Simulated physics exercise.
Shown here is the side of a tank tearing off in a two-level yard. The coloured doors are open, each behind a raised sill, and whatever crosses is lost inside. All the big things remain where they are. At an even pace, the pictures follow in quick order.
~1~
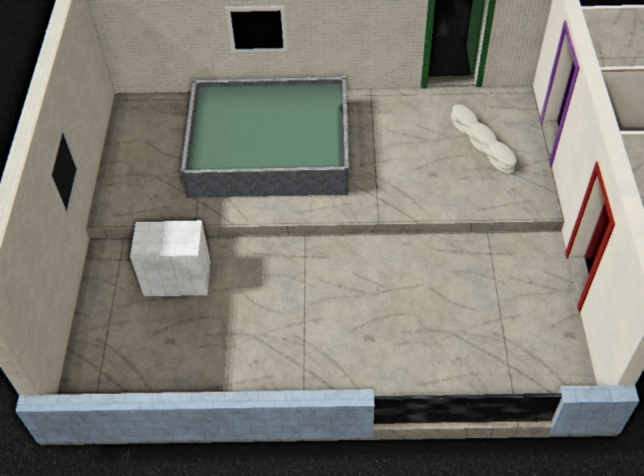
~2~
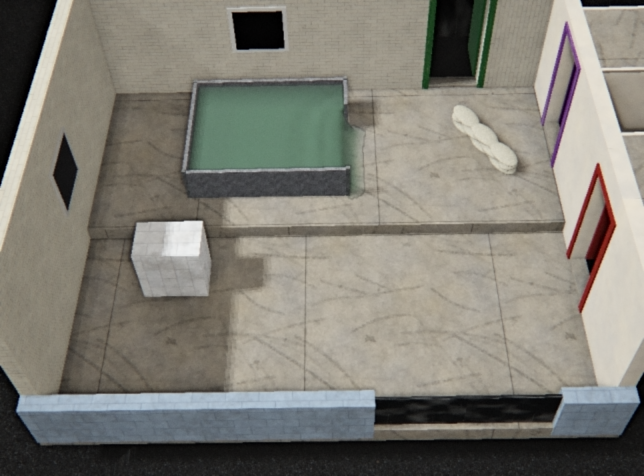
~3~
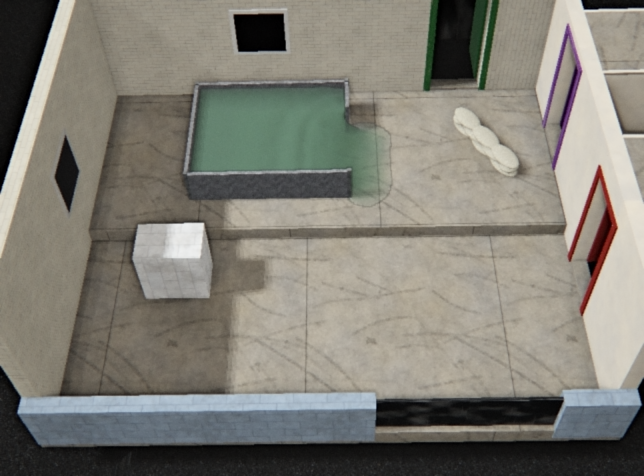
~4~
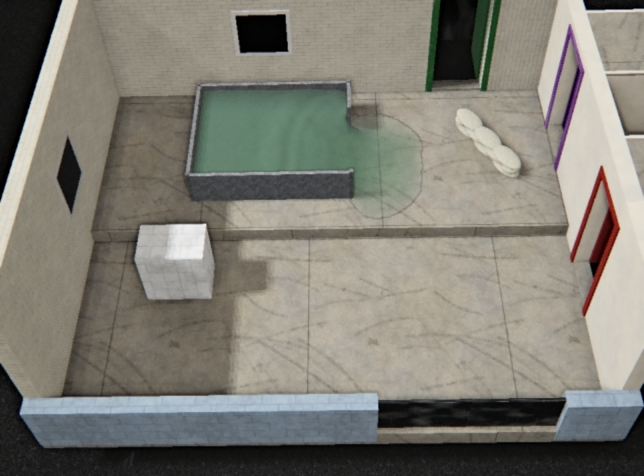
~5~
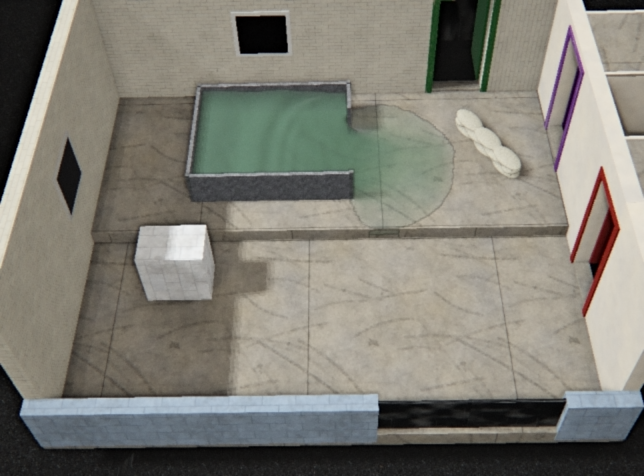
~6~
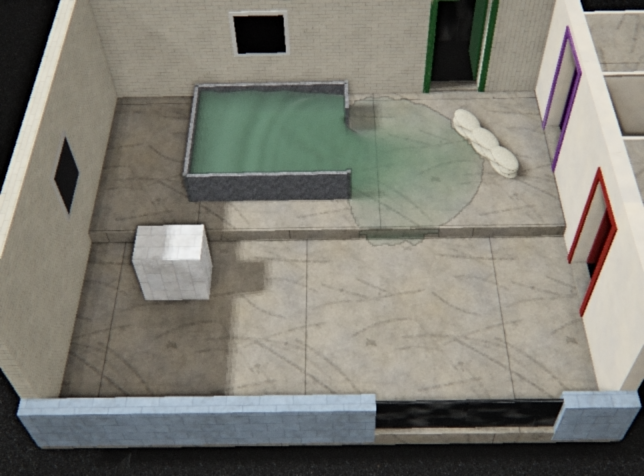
Greenish water pours through a gap that opens in the right side of a raised rectangular tank, spreading rightward across the upper level in a widening sheet that reaches the pale twisted object and the step's edge.
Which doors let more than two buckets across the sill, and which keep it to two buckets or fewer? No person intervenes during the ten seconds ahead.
At the end, the red door will get more than two buckets; the green door will get more than two buckets; the purple door will get two buckets at most.
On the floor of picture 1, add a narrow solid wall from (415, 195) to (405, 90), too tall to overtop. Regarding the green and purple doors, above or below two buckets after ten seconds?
I'd say the green door misses the limit and the purple door misses the limit.
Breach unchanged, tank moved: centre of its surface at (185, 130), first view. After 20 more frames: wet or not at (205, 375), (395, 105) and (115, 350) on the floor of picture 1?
My reading is missed by the flood first, hit by the flood next and missed by the flood last.
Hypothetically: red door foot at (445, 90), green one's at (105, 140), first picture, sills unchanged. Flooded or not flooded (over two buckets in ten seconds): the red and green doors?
Note: Red door lets too much through; green door lets in too little.
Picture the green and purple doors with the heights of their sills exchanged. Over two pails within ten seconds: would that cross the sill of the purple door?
Purple door: Tops the threshold.
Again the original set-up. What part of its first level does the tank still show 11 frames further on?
56 percent or thereabouts.
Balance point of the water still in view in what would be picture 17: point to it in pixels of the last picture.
Somewhere around (356, 168) in the last view.
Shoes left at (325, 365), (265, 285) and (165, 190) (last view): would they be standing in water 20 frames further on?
First spot not wet, second not wet, third not wet.
A moment on, water covers 20 % of the floor; the red door not reached, the green door wet at the sill, nothing in, the purple door not reached.
Next, water covers 30 % of the floor; the red door under two buckets in, the green door under two buckets in, the purple door wet at the sill, nothing in.
Then, water covers 40 % of the floor; the red door over two buckets in, the green door far over two buckets in, the purple door wet at the sill, nothing in.
Later, water covers 65 % of the floor; the red door far over two buckets in, the green door far over two buckets in, the purple door wet at the sill, nothing in.
In the end, water covers 85 % of the floor; the red door far over two buckets in, the green door far over two buckets in, the purple door wet at the sill, nothing in.
